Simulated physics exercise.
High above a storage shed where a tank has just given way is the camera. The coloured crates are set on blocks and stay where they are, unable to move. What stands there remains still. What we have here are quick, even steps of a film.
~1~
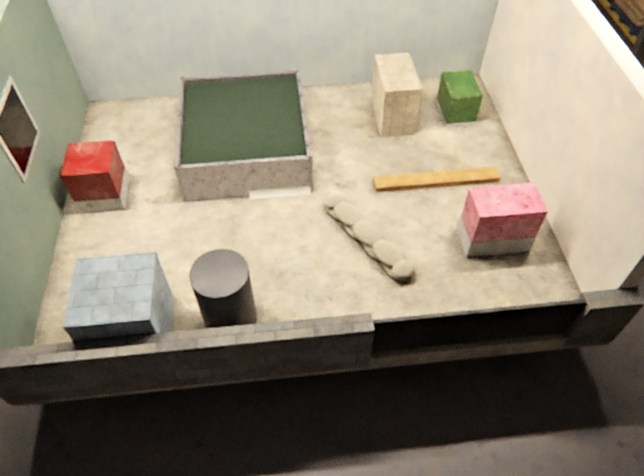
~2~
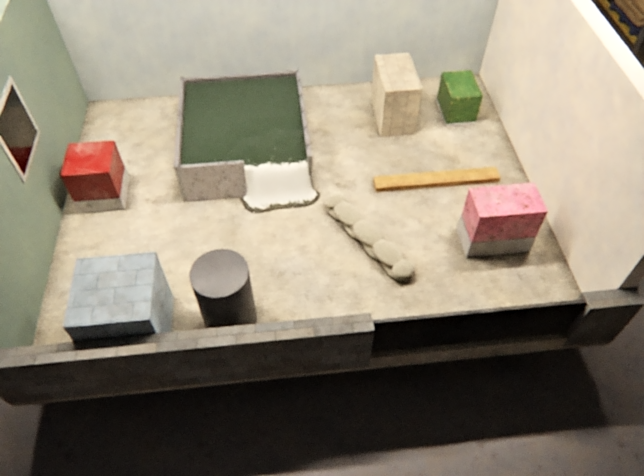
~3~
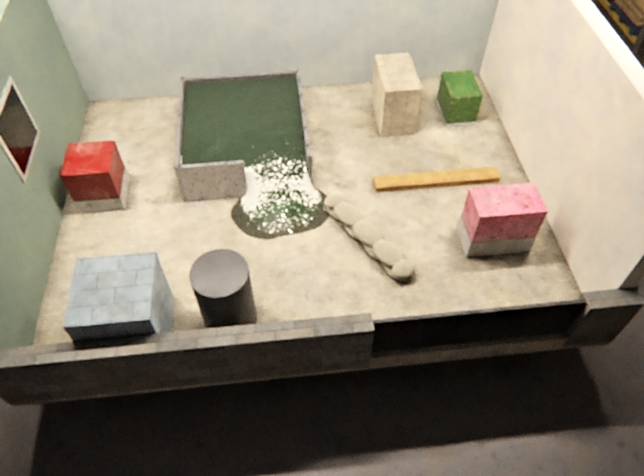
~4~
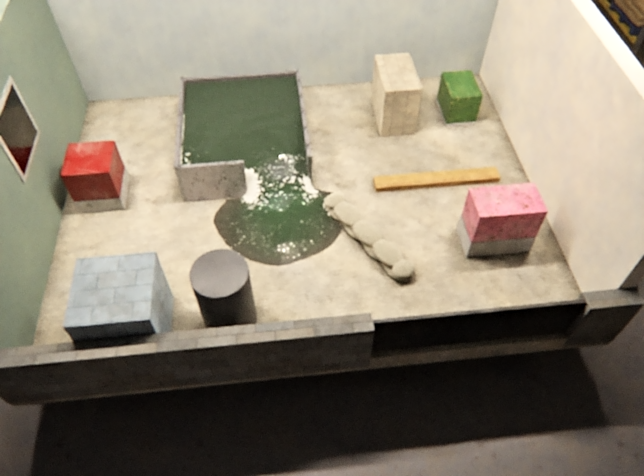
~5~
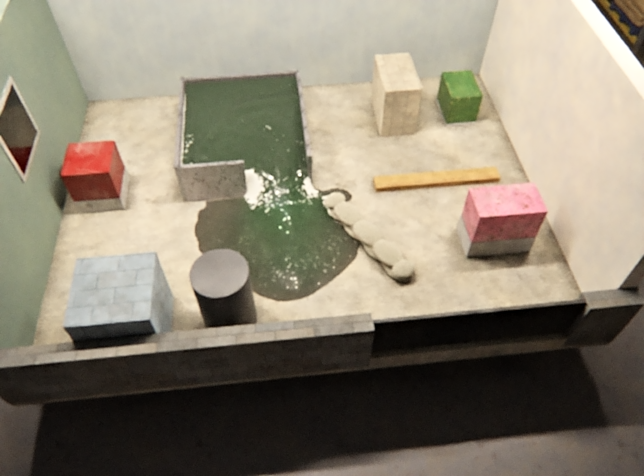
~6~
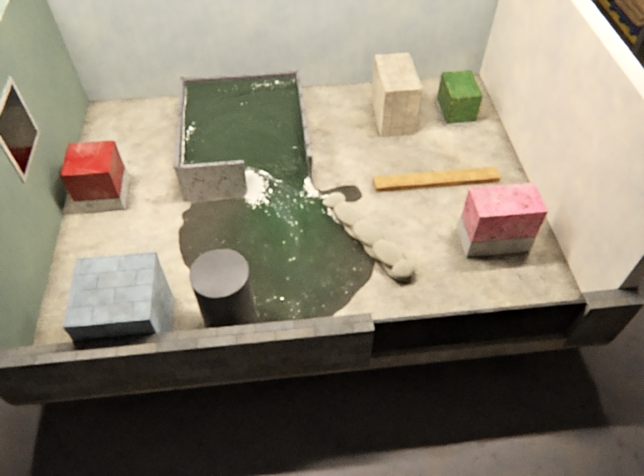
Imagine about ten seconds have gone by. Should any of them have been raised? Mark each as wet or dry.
Green crate: Wet; red crate: Dry; pink crate: Dry.
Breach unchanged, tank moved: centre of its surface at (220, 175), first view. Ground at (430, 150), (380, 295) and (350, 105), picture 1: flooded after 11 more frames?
First unwetted; next drenched; last unwetted.
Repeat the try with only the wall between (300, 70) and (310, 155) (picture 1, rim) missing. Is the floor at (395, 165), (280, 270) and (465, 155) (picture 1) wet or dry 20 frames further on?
Order as asked: Swamped, untouched, swamped.
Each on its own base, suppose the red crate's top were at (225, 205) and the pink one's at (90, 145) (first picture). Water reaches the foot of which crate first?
I would point to the crate marked red.
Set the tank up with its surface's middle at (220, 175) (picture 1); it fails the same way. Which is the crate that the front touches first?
I say the one in pink.
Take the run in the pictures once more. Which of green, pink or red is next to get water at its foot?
It's the pink-painted one here.
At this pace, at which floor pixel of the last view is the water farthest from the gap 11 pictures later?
Pixel estimate: (584, 319).
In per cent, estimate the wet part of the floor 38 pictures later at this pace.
I'd say 80 per cent.
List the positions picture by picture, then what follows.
In the first frame, the water tank at (242, 119) is whole and still.
In the second frame, water pours out at (278, 180) and has run to (313, 197).
In the third frame, the front is at (261, 234), out from the gap at (278, 182).
In the fourth frame, the front is at (267, 260), out from the gap at (278, 183).
In the fifth frame, water pours out at (278, 183) and has run to (304, 292).
In the sixth frame, water pours out at (278, 182) and has run to a hidden place.
A moment on, water covers 20 % of the floor; the green crate not reached, the red crate not reached, the pink crate not reached.
Next, water covers 30 % of the floor; the green crate not reached, the red crate not reached, the pink crate not reached.
Then, water covers 50 % of the floor; the green crate not reached, the red crate water round its plinth, the pink crate water round its plinth.
Later, water covers 80 % of the floor; the green crate water round its plinth, the red crate water round its plinth, the pink crate water round its plinth.
In the end, water covers 95 % of the floor; the green crate was topped, the red crate stayed above the water, the pink crate stayed above the water.
